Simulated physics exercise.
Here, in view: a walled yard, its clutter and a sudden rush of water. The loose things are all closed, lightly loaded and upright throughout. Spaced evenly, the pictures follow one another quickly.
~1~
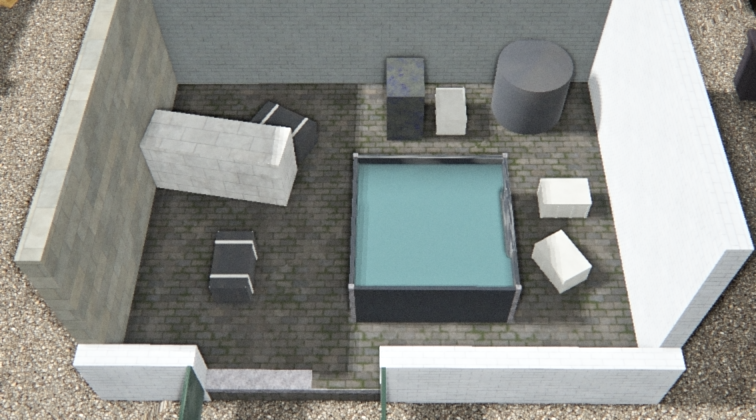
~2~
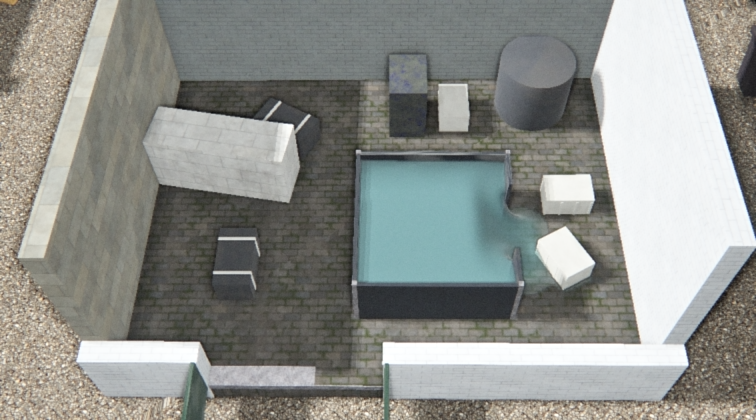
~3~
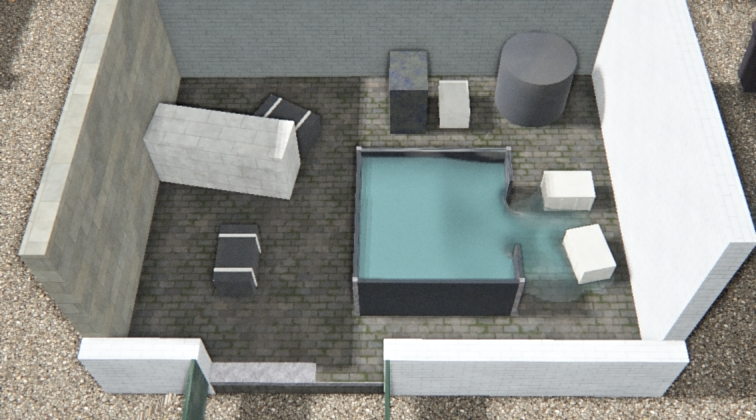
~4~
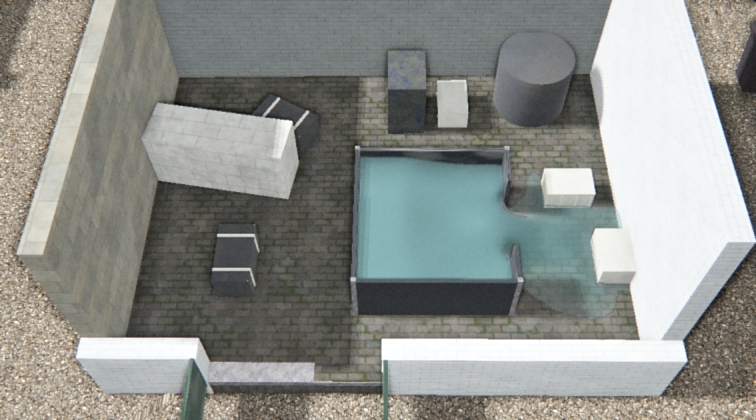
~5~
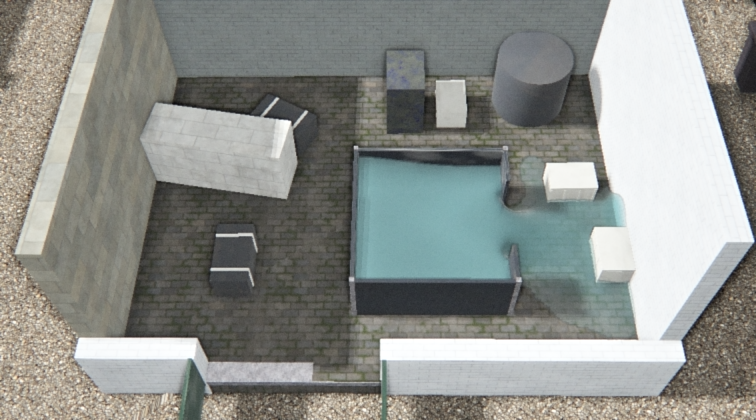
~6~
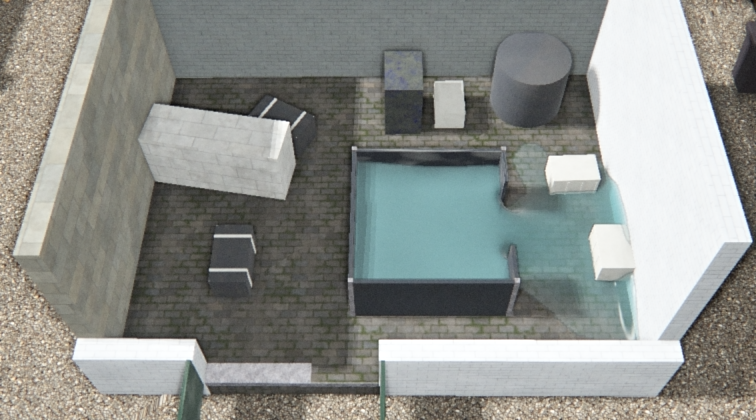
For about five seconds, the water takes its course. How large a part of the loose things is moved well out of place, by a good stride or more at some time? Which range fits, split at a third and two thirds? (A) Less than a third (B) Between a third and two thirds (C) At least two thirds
B.
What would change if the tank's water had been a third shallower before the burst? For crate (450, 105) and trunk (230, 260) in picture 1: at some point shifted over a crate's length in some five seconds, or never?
As listed: Short of that, under that.
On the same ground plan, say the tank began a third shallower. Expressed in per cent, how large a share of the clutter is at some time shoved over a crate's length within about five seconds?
40 per cent or so.
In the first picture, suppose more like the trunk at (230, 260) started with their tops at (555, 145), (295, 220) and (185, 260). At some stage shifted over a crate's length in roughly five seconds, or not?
Here's the rundown: Sent far off, never gets far, and finally never gets far.
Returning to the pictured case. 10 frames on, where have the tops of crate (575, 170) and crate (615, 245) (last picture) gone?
Estimated positions: (553, 116) and (607, 311), approximately.
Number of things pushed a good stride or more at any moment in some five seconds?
It adds up to 2.
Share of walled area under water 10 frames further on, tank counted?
My estimate is about 40 per cent.
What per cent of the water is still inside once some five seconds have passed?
Estimate: About 96 %.
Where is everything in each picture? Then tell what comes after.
A crate at (563, 255), on the bottom; a crate at (566, 191), on the bottom; 0 of 5 have shifted, in the first frame.
A crate at (567, 251), on the bottom; a crate at (569, 188) rests on the ground; 0 of 5 have shifted, in the second frame.
A crate at (591, 248), on the bottom, close to its start; a crate at (570, 184) rests on the ground; 1 of 5 have shifted, in the third frame.
A crate at (616, 249) rests on the ground, a stride from its start; a crate at (570, 181), on the bottom, close to its start; 1 of 5 have shifted, in the fourth frame.
A crate at (615, 248), on the bottom, a stride from its start; a crate at (572, 175) rests on the ground, close to its start; 2 of 5 have shifted, in the fifth frame.
A crate at (615, 246), afloat, a stride from its start; a crate at (575, 168) rests on the ground, close to its start; 2 of 5 have shifted, in the sixth frame.
A moment on, 2 of 5 are well off their spots; 1 afloat.
Next, 2 of 5 are well off their spots; 2 afloat.
Later, 2 of 5 are well off their spots; 1 afloat.
In the end, 2 of 5 are well off their spots, and 2 have been at some point; 2 afloat.
